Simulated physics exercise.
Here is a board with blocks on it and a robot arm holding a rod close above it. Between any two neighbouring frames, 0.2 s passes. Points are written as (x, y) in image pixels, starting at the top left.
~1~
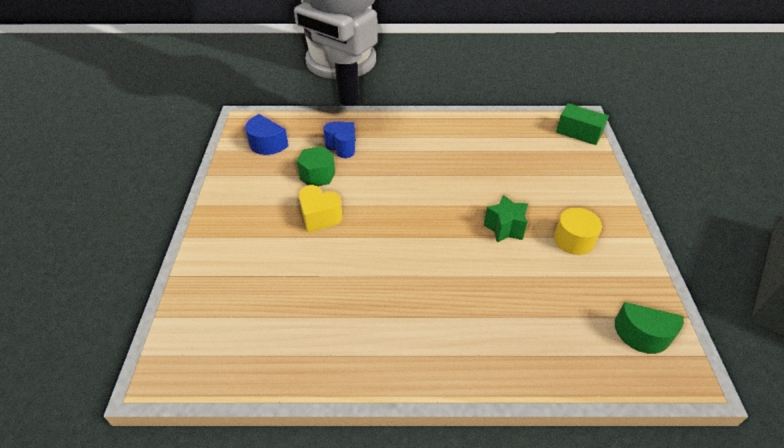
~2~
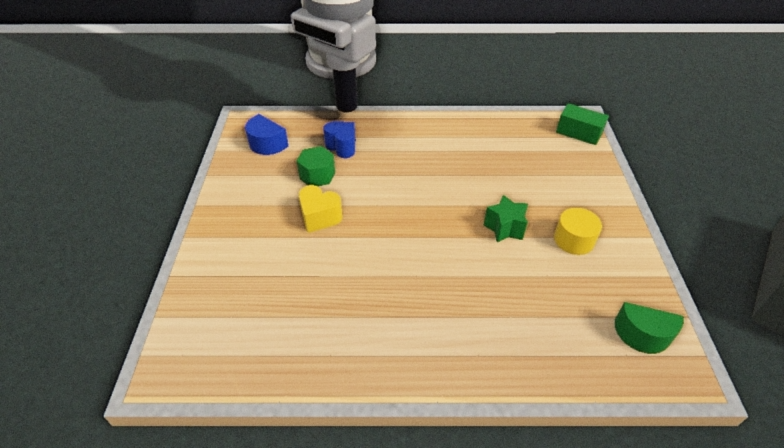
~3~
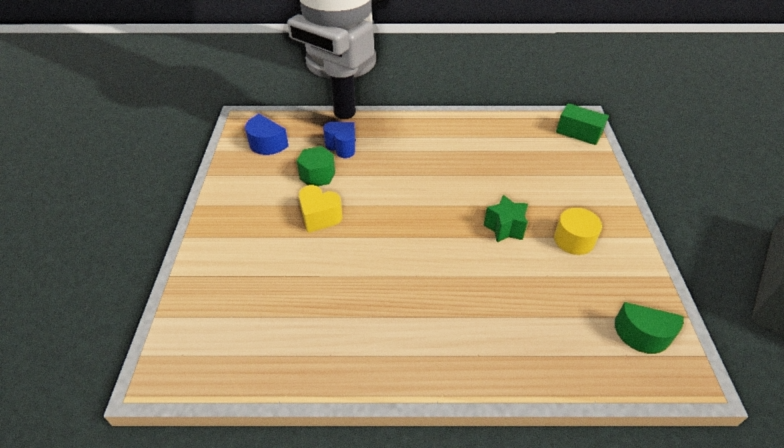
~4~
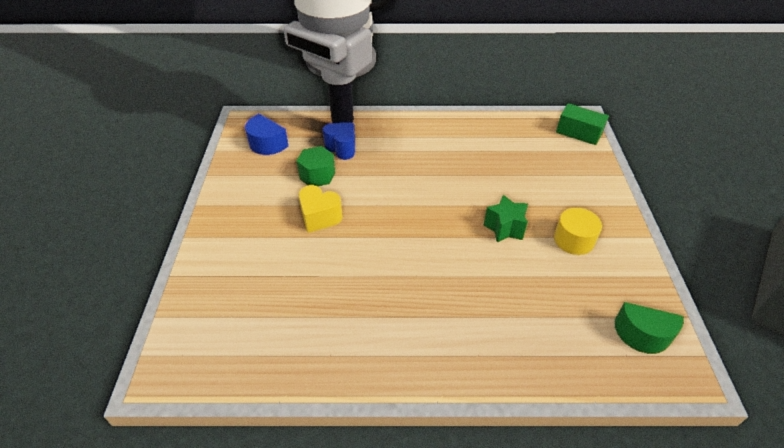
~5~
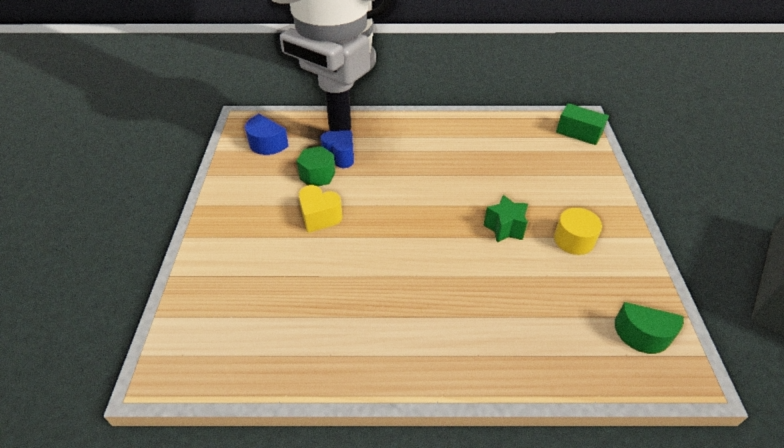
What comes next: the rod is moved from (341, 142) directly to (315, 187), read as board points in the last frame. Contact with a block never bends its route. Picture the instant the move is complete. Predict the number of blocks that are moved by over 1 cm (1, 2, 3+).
Three or more move.
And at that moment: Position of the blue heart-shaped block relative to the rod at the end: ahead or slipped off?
In front, still.
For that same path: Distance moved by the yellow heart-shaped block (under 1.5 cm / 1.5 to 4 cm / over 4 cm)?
Distance: Between 1.5 and 4 cm.
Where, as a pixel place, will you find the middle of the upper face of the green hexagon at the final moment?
At (276, 198).
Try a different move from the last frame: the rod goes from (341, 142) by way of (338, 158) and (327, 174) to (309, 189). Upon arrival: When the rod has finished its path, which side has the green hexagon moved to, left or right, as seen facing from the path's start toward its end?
It moves over to the right.
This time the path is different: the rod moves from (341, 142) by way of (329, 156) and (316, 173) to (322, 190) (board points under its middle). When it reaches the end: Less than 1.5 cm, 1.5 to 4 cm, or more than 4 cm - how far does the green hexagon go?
Past 4 cm.
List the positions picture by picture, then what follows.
The first frame shows tip of the rod at (349, 101), middles of tops, blue half-round block at (262, 126), green hexagon at (315, 157), yellow heart-shaped block at (317, 199), blue heart-shaped block at (341, 129).
The second frame shows rod at (347, 108), nothing pushed.
The third frame shows rod at (345, 114), nothing pushed.
The fourth frame shows rod at (343, 122), blue heart-shaped block at (341, 131).
The fifth frame shows rod at (340, 129), blue half-round block at (262, 126), green hexagon at (315, 157), yellow heart-shaped block at (317, 199), blue heart-shaped block at (339, 139).
The first path, step by step. Halfway along, rod at (327, 152); green hexagon at (300, 176); blue heart-shaped block at (326, 163).
At the end, rod at (313, 175); blue half-round block unmoved; green hexagon at (276, 198), turned 20° clockwise; yellow heart-shaped block at (314, 212), turned 35° anticlockwise; blue heart-shaped block at (310, 188).
